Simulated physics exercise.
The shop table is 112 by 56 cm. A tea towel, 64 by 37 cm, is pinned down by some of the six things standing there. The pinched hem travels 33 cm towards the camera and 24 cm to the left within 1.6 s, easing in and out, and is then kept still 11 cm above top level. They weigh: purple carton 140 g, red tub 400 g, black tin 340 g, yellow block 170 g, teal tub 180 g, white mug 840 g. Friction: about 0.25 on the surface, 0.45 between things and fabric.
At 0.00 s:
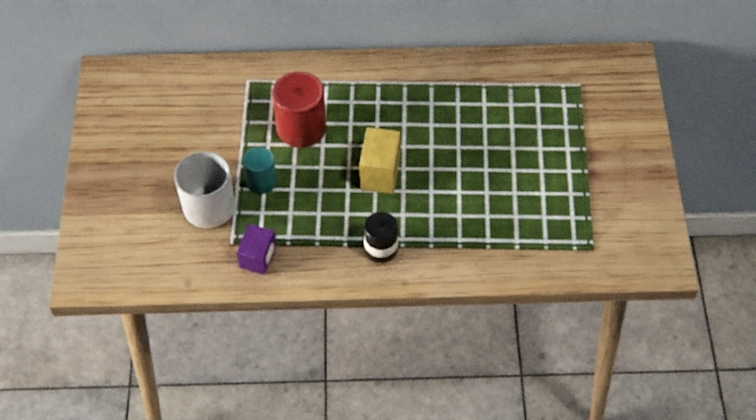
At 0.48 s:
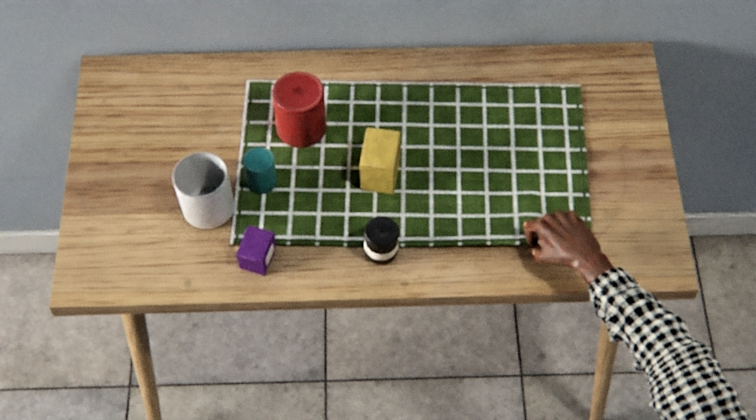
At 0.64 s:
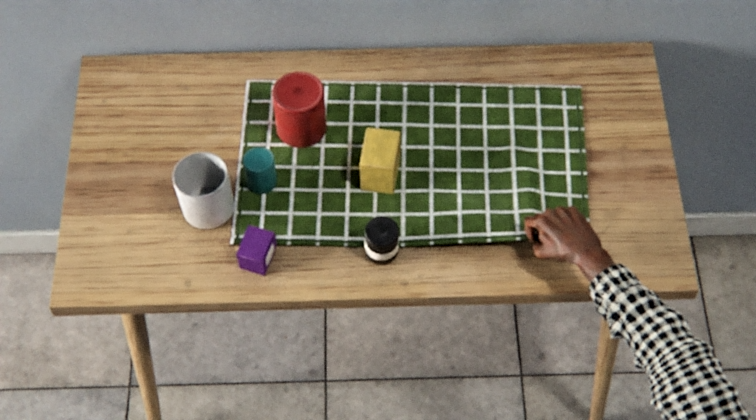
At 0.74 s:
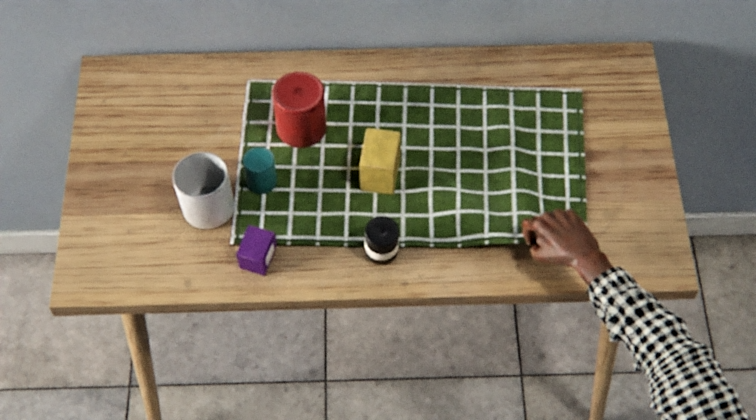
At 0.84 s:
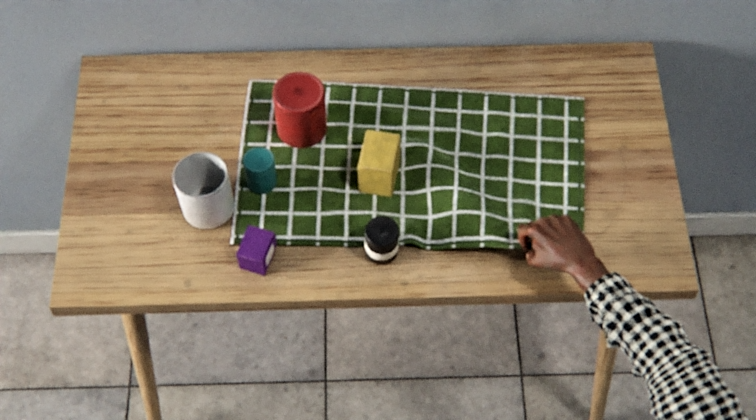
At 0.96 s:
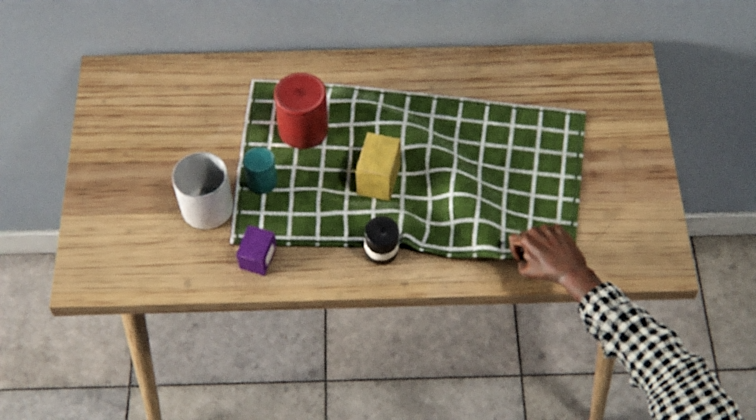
In the video, a hand in a checked sleeve pinches the near right edge of a green checked cloth on a wooden table and drags it slightly left and towards the camera, rumpling it around a yellow block that shifts slightly.
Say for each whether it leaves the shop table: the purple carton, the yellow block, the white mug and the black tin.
The purple carton keeps to the top, the yellow block remains up there, the white mug remains up there, the black tin goes over the edge.
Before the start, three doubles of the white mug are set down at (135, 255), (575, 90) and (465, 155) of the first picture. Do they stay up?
In that order: Remains, drops off, goes over.
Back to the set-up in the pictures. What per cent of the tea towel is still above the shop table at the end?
About 50 per cent.
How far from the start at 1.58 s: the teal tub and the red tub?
About: Teal tub 4 cm, red tub 10 cm.
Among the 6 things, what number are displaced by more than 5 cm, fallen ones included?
That makes 4.
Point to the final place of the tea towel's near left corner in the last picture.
Near (240, 212).
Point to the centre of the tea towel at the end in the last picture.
Around (405, 292).
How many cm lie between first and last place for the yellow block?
About: Yellow block 25 cm.
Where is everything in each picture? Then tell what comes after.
In the first picture, purple carton (255, 241); yellow block (380, 148); white mug (202, 173); black tin (381, 225); tea towel corners (248, 80) (580, 85) (593, 250).
In the second picture, black tin (381, 229); tea towel corners (248, 80) (580, 86); grip (534, 244).
In the third picture, tea towel corners (248, 80) (581, 87); grip (534, 241).
In the fourth picture, tea towel corners (248, 80) (582, 90); grip (532, 243).
In the fifth picture, yellow block (379, 150); tea towel corners (250, 80) (584, 99); grip (527, 249).
In the sixth picture, purple carton (255, 242); yellow block (379, 154); white mug (200, 174); black tin (382, 229); tea towel corners (253, 80) (586, 113); grip (519, 259).
After 1.3 s, 95 % of the tea towel is still over the top; yellow block 6 cm off its start, black tin 1 cm off its start, red tub 4 cm off its start.
After 1.6 s, 80 % of the tea towel is still over the top; yellow block 13 cm off its start, black tin 8 cm off its start, red tub 10 cm off its start.
After 1.9 s, 60 % of the tea towel is still over the top; yellow block 19 cm off its start at (375, 240), black tin 15 cm off its start at (336, 304), red tub 17 cm off its start at (363, 148).
After 2.2 s, 50 % of the tea towel is still over the top; black tin over the edge, yellow block 23 cm off its start, red tub 20 cm off its start.
After 3.8 s, 50 % of the tea towel is still over the top; black tin over the edge, yellow block 23 cm off its start at (371, 258), purple carton 1 cm off its start at (251, 242), white mug 0 cm off its start at (200, 175).
